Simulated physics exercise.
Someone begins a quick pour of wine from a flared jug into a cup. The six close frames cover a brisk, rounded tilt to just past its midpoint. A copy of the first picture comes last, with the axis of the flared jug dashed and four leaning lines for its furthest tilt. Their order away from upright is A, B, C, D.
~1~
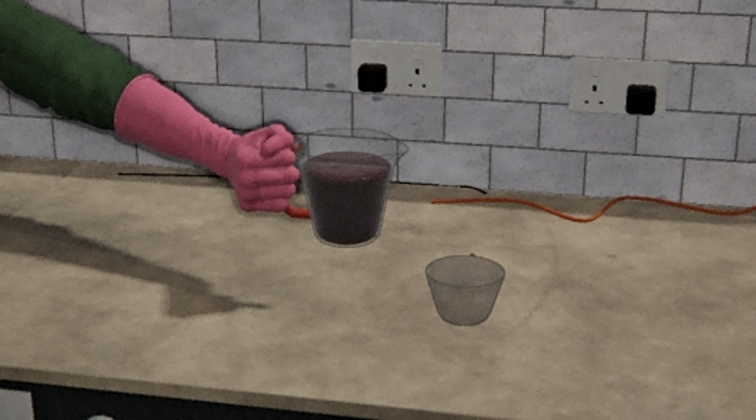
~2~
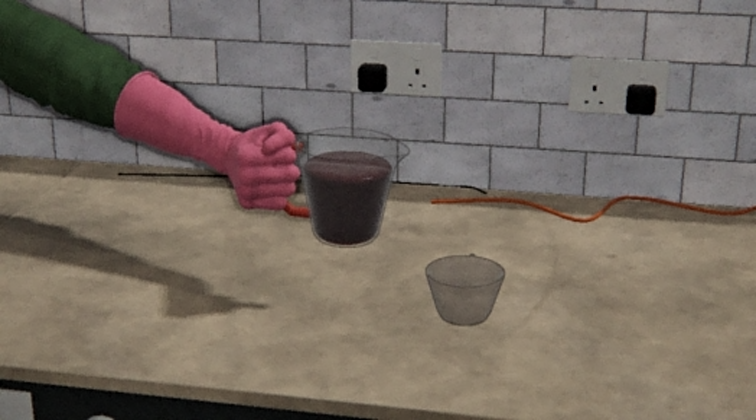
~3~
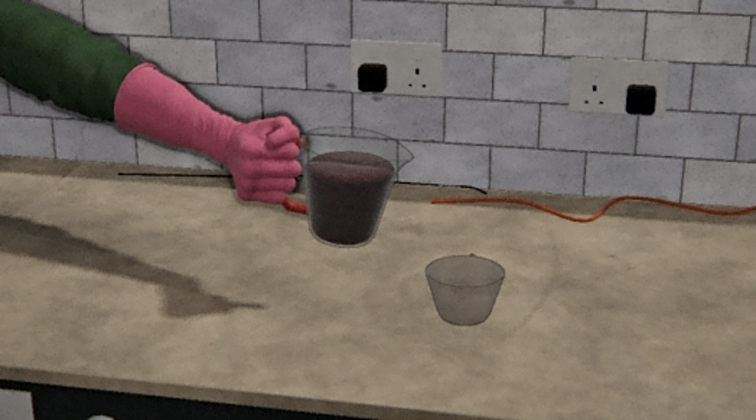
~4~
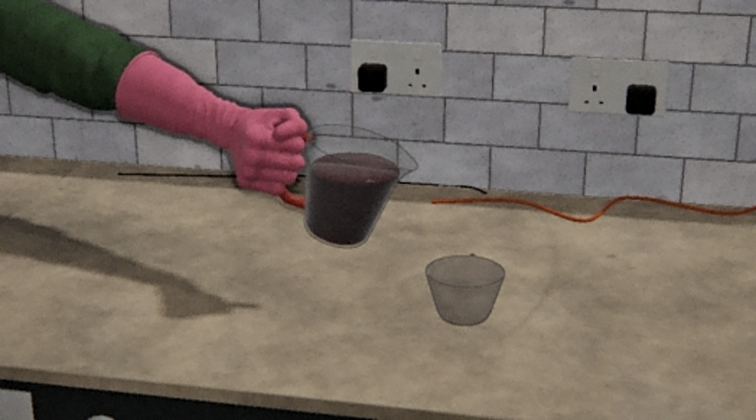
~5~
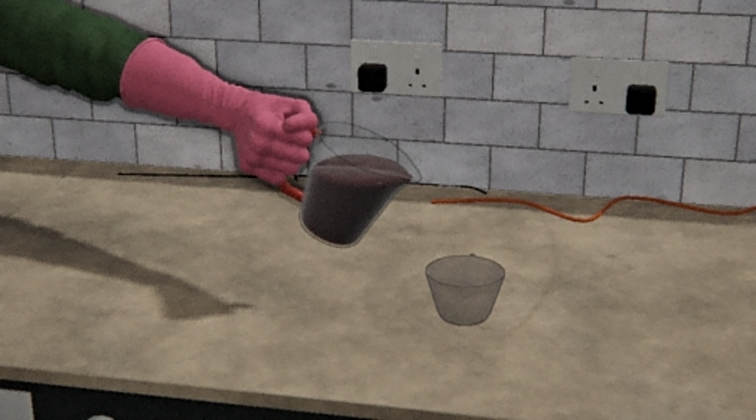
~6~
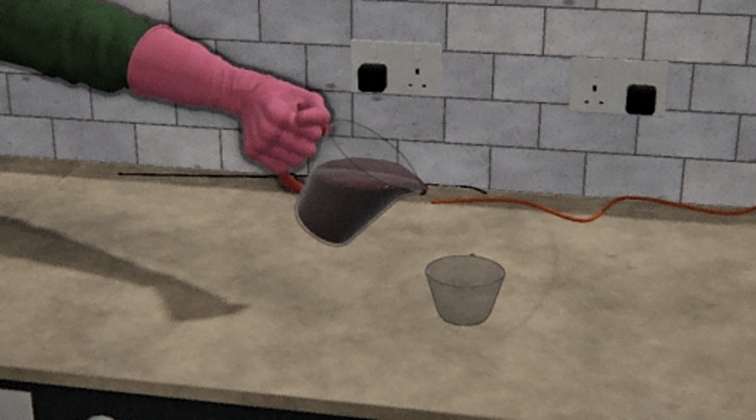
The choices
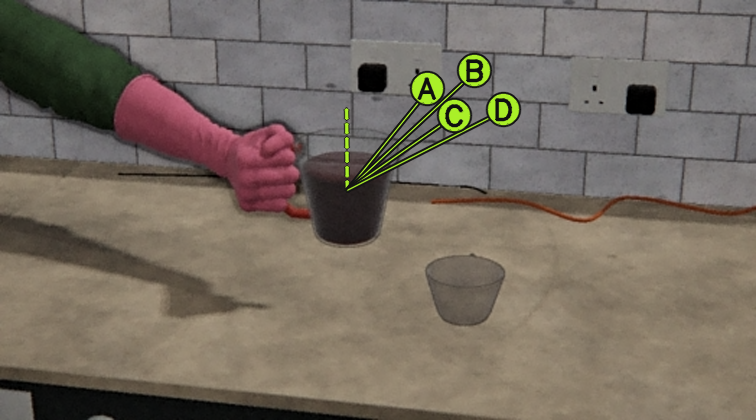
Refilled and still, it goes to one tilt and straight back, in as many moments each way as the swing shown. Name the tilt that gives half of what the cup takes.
It is B.
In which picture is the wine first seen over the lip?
In picture 6.
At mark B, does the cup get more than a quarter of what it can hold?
Yes, clearly.
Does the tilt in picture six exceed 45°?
No, it does not.
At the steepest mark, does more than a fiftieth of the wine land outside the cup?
Yes, it does.
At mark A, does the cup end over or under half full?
Under.
In lime, A at (418, 103); B at (462, 83); C at (440, 125); D at (489, 118).
Choosing A, the cup ends with about 29 % of what it can hold.
Choosing B, the cup ends with about 52 % of what it can hold.
Choosing C, the cup ends with about 79 % of what it can hold; 3 % of the wine is spilt.
Choosing D, the cup ends with about 95 % of what it can hold; 10 % of the wine is spilt.
